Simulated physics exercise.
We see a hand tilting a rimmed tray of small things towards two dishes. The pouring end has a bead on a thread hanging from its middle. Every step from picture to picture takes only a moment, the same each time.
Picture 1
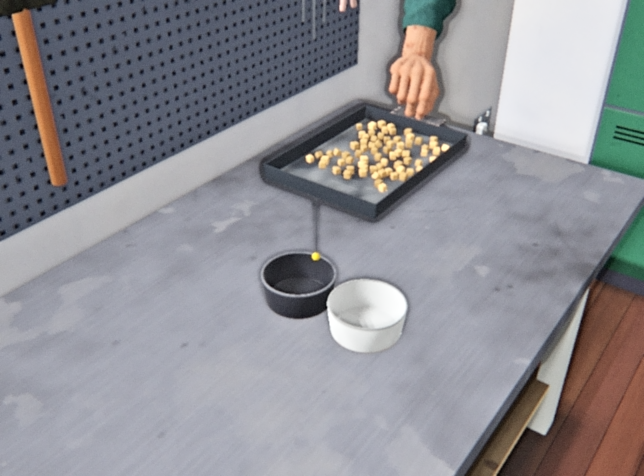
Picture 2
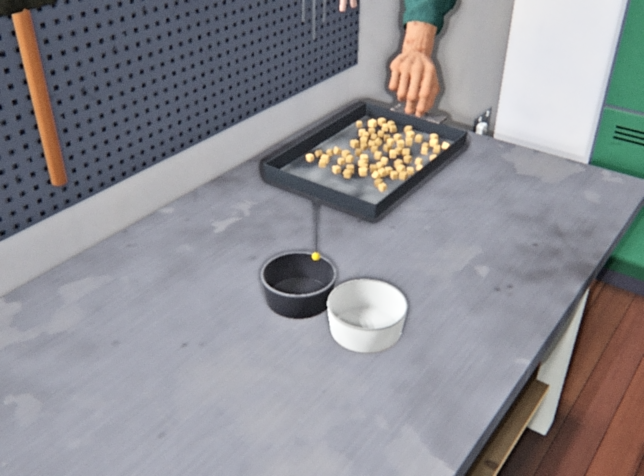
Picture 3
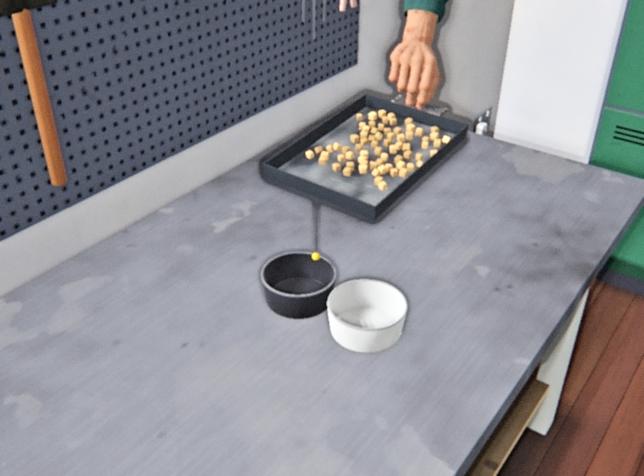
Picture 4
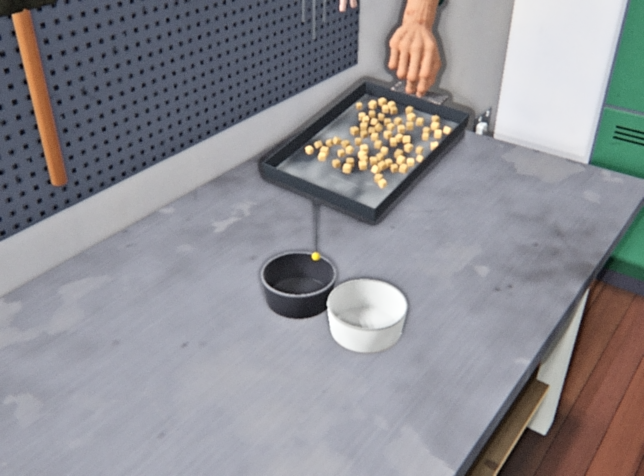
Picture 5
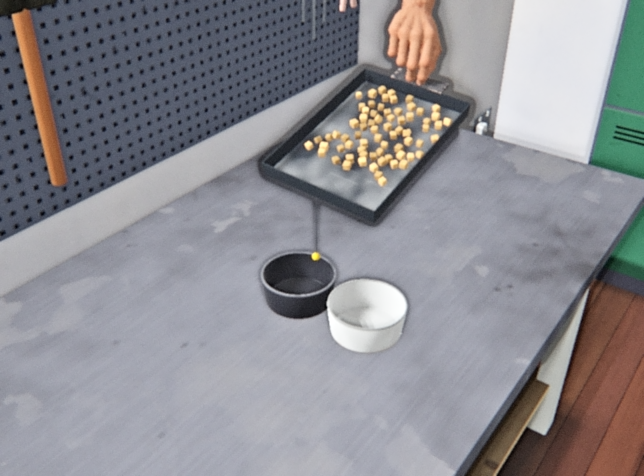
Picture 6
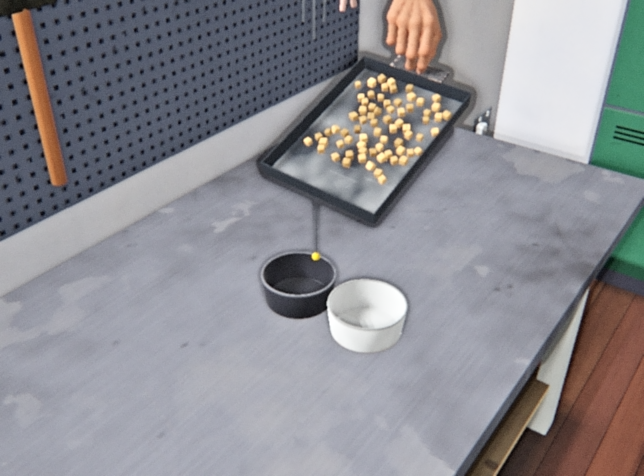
On a worn grey workbench beside a dark pegboard wall, seen from above at an angle by a still camera, a hand grips the far end of a tray. The dark, rimmed tray holds small pale wooden cubes, with a black dish and a white dish in front and a yellow bead hanging nearer the black one. After staying level briefly, the hand raises the tray's far end steadily, tilting it towards the dishes.
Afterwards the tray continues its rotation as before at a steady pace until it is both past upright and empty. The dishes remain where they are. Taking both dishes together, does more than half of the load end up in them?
The dishes will catch most of the load.
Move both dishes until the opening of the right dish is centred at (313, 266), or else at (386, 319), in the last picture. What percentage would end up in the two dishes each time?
Roughly 10% first, roughly 80% second.
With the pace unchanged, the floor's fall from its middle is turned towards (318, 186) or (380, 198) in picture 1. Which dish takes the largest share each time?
Tilt 1: Left-side dish. Tilt 2: Right-side dish.
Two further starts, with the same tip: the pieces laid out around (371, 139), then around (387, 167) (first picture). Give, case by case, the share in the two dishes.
Around 80 then around 80 per cent.
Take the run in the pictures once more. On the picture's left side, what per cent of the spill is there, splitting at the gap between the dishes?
That would be roughly 70 per cent.
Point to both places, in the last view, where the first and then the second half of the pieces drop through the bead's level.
(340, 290), then (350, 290).
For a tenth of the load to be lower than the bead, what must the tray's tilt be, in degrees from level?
Around 105° of tilt.
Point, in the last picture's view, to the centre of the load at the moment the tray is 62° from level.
Around (356, 189).
Soon, tray tipped steeply; all on the tray.
A while on, tray tipped right over; most on the tray; a small part in the right dish; a stray few in the left dish; a stray few outside both; a stray few in the air.
Towards the end, tray tipped past a quarter turn; a stray few on the tray; about two thirds in the right dish; about a quarter in the left dish; a small part outside both.
Finally, tray tipped past a quarter turn; about two thirds in the right dish; about a quarter in the left dish; a small part outside both.
